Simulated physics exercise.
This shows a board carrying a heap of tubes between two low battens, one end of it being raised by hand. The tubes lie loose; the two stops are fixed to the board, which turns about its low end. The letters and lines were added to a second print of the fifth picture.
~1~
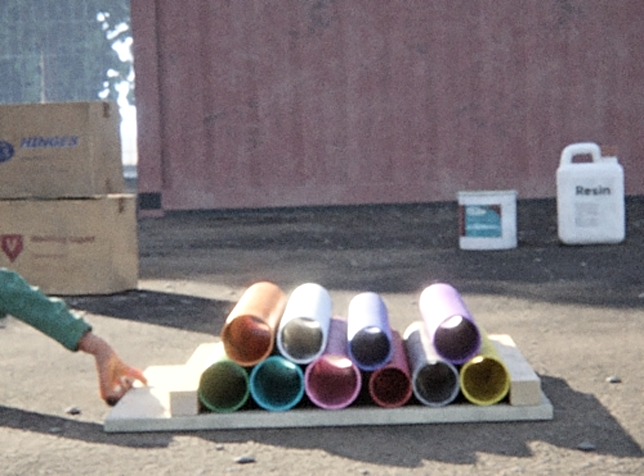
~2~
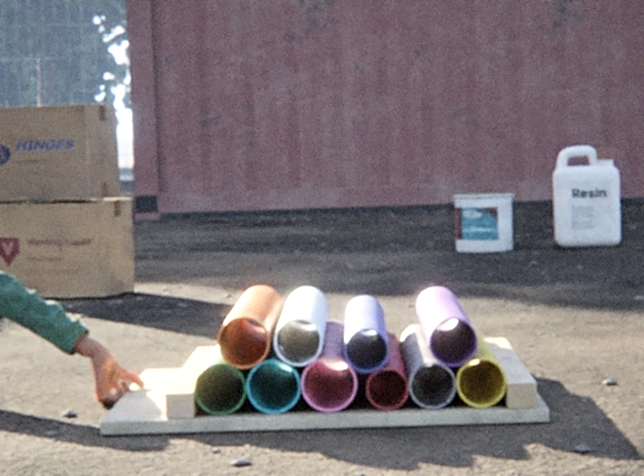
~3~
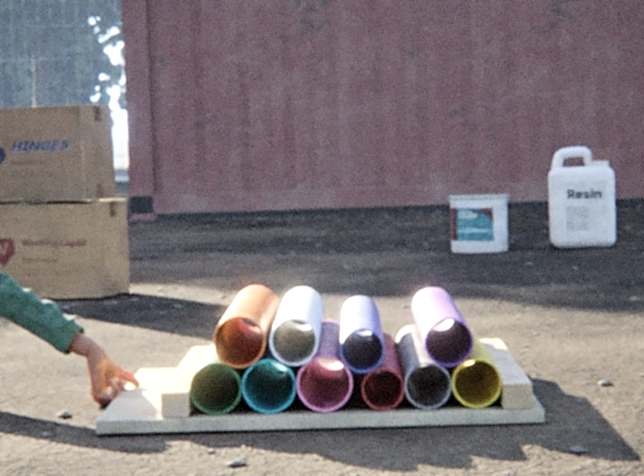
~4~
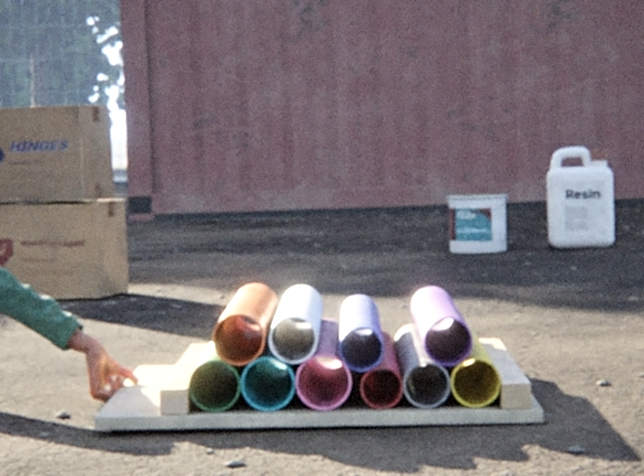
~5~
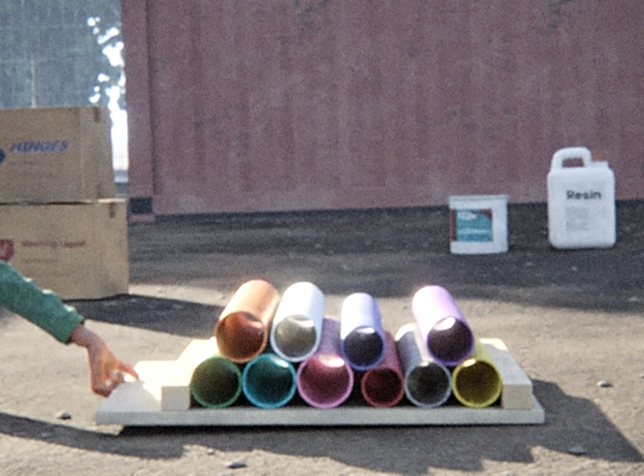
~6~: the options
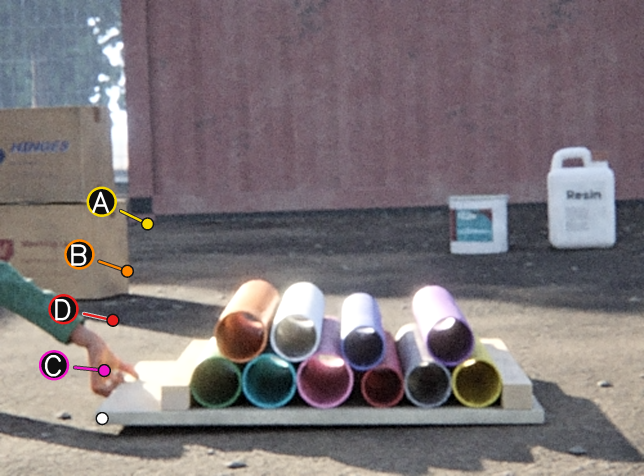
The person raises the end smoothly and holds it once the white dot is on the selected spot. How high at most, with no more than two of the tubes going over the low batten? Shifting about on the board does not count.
Mark A is as high as it can go.
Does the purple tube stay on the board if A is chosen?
Yes, with A.
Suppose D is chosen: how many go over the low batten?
It comes to none.
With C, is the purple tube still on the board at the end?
Yes.
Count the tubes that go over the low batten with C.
With C, none.
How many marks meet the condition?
Four of them.
On the marked copy, A at (147, 224); B at (128, 271); C at (105, 371); D at (113, 320); the white dot at (102, 419).
Following A. Soon after the start, board at 16°.
Later, board at 28°.
In the end, board at 28°, none over the low batten.
As for the rest, B none over the low batten; C none over the low batten; D none over the low batten.
